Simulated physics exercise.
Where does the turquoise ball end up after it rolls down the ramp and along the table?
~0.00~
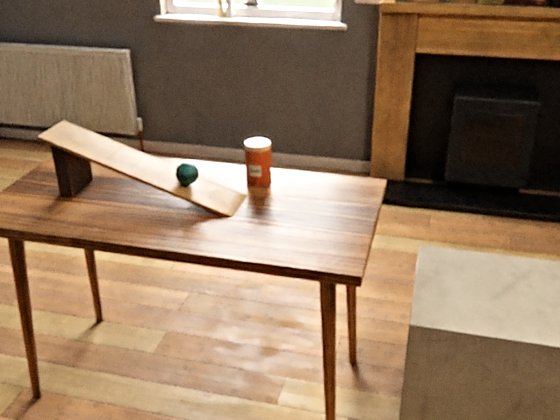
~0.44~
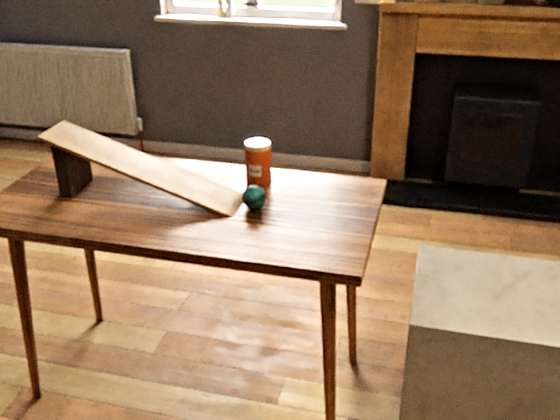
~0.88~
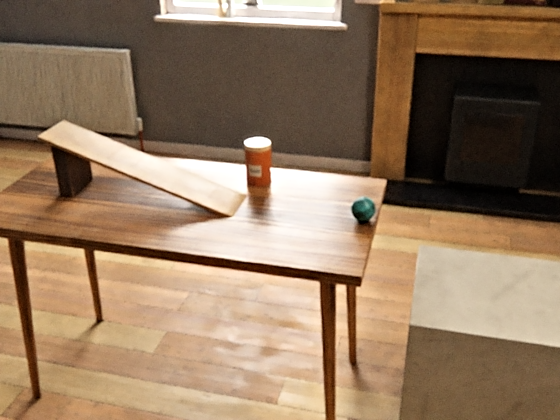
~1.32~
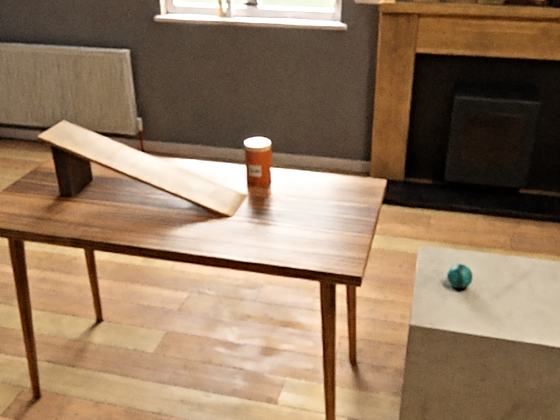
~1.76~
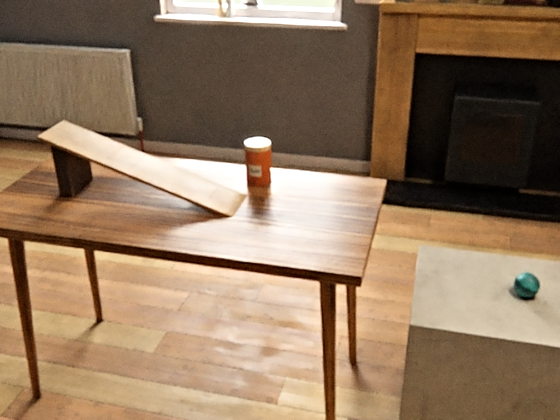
It gets across the gap and comes down on the lower pale block to the right of the table, where it is last seen.
Wooden table with a ramp, a turquoise ball rolling down past an orange jar and crossing a gap onto a lower block.
